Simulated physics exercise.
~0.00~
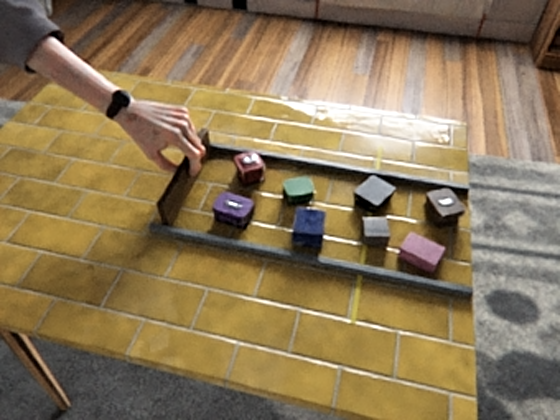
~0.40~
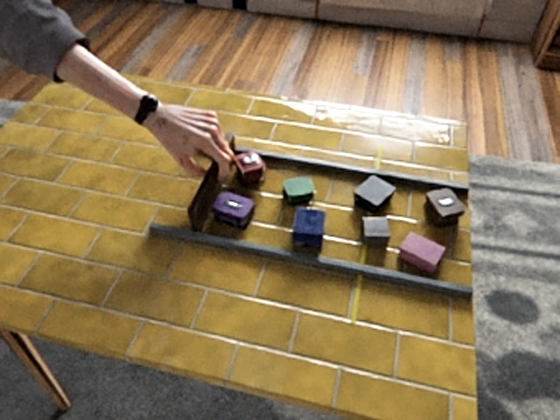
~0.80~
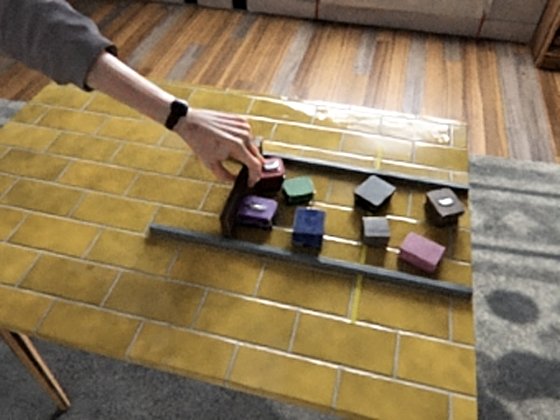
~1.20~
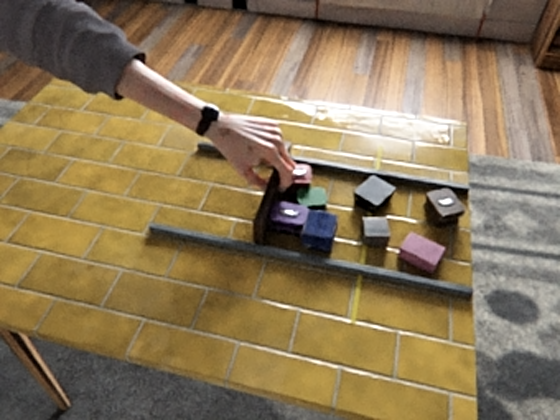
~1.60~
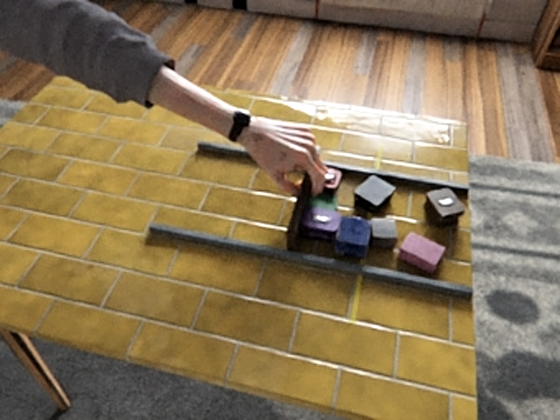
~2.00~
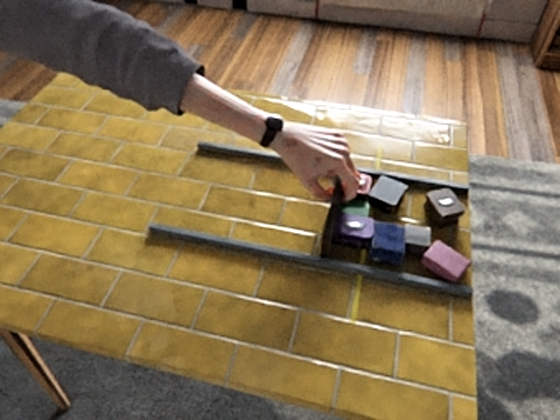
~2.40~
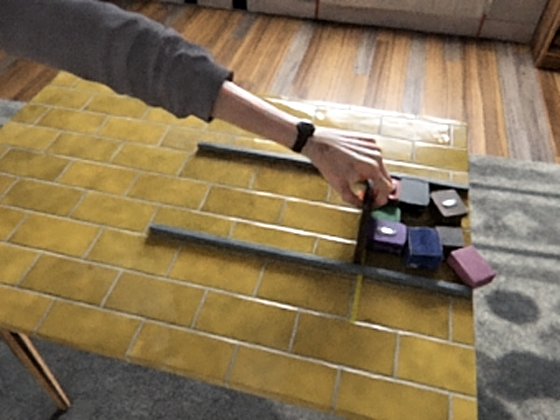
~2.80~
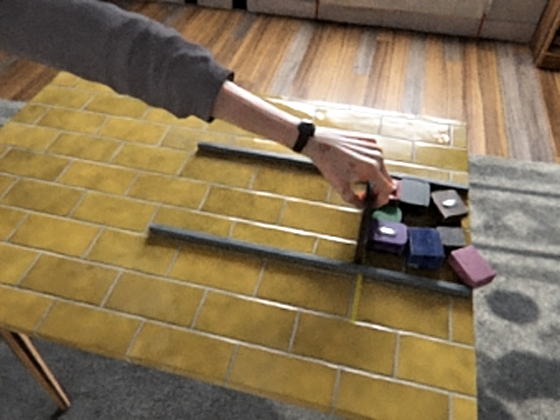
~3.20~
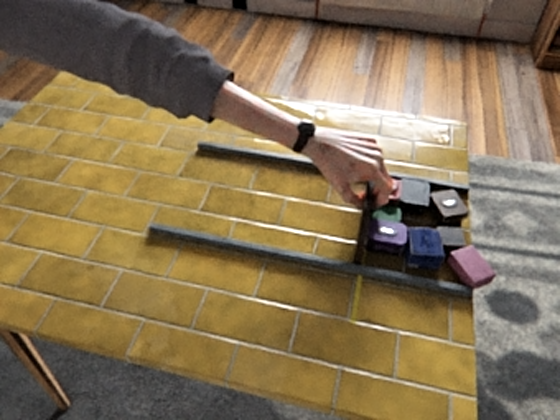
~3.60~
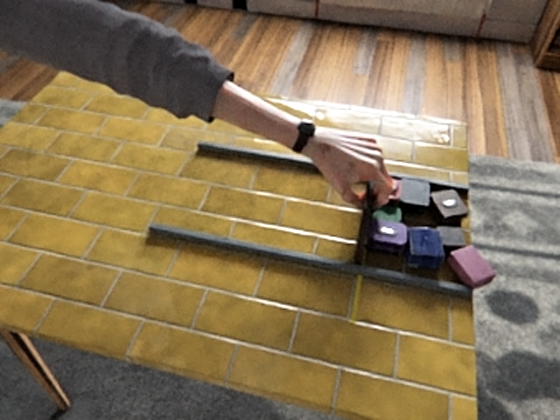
A person's arm in a grey sleeve with a dark wristband reaches over a yellow tiled table, seen from above in a room with a wooden floor and grey rug. The hand holds a dark upright board between two dark rails, with purple, red, green, blue, grey, brown and pink objects scattered to its right. The board slides right, gathering the purple and red cases, then the green and blue ones. The bunch presses into the grey and pink blocks near the table's right edge. The board stops, and everything rests on the table, the pink block at the edge.
